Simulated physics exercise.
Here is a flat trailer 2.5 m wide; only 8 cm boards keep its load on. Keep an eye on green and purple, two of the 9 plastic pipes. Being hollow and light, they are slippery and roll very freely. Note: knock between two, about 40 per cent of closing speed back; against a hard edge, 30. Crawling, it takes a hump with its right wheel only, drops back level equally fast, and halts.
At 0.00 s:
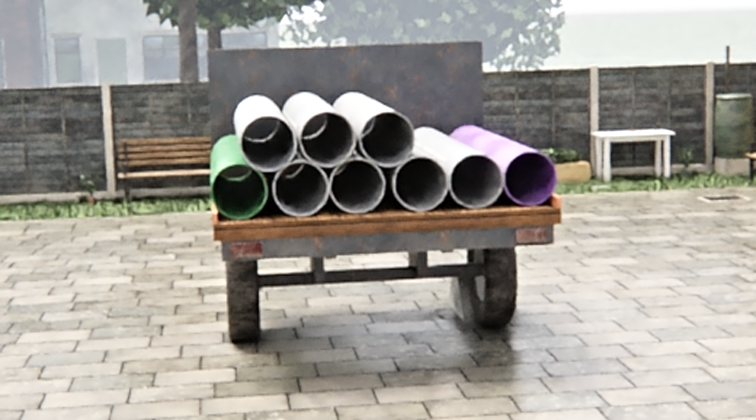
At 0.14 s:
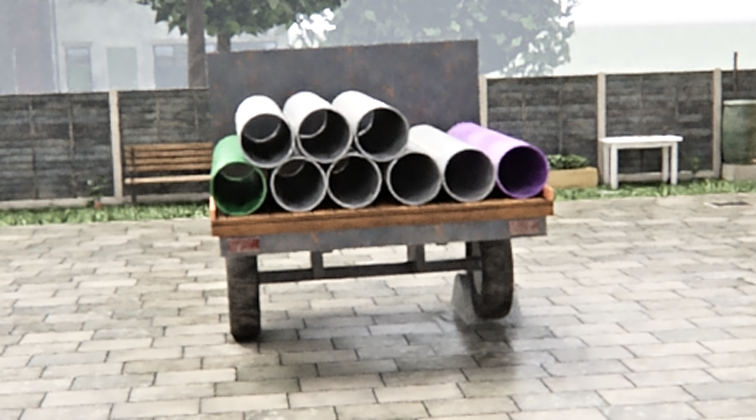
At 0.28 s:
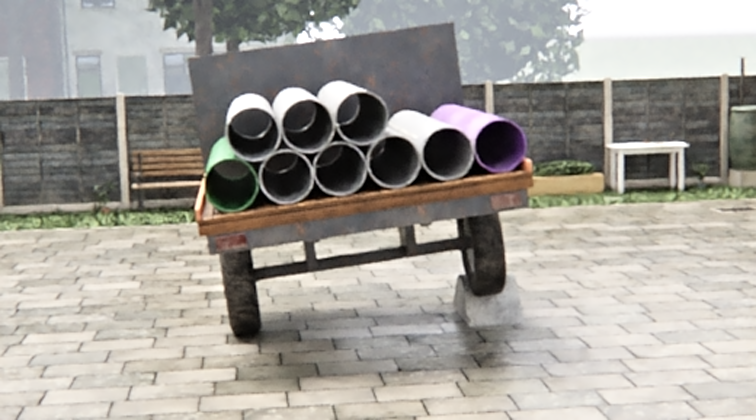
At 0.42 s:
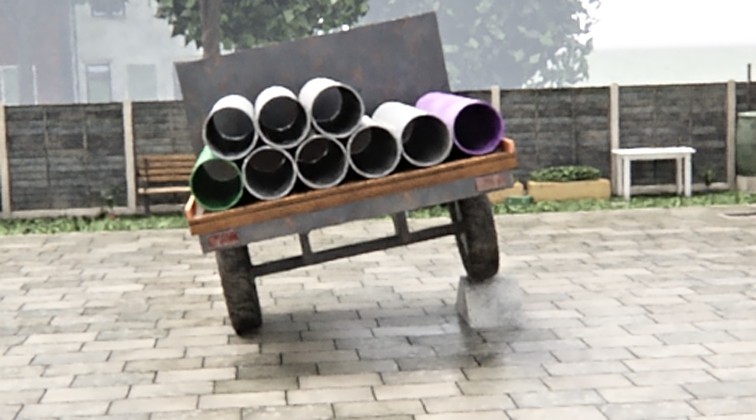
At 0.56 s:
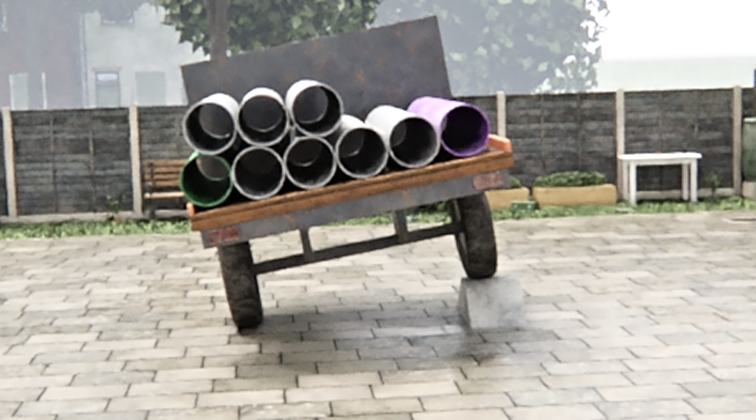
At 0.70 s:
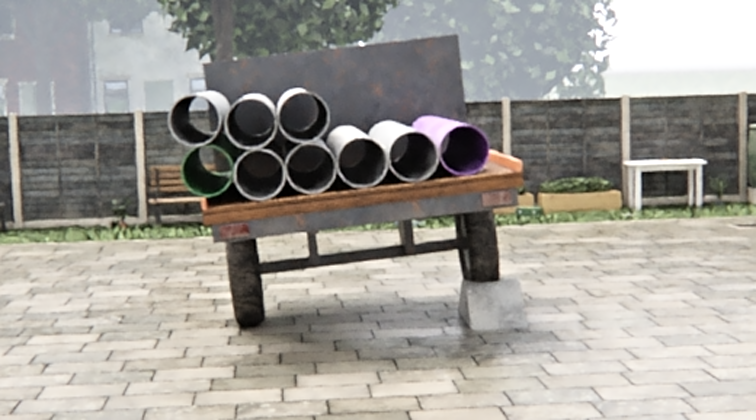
Stacked pipes slide left on a flat trailer as its right wheel rises over a block.
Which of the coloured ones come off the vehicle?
Green: Does, purple: Does not.
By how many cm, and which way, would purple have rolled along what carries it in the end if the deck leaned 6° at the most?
Roughly 0 cm right.
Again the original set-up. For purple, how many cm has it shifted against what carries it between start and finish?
Shift - purple 5.
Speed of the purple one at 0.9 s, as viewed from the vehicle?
Near 0.2 m/s.
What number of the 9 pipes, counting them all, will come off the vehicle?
Total: 3.
By 0.9 s, green is dropping off the left side; purple is on the deck, 45 cm from the right edge, rolling right; 2 of 9 are off.
By 1.0 s, green is dropping off the left side; as before, purple; 2 of 9 are off.
By 1.1 s, green is dropping off the left side; as before, purple; 2 of 9 are off.
By 1.2 s, green is dropping off the left side; purple is on the deck, 40 cm from the right edge, rolling right; 3 of 9 are off.
Finally (5.0 s), green is on the ground to the left; purple is on the deck, 25 cm from the right edge; 3 of 9 are off.
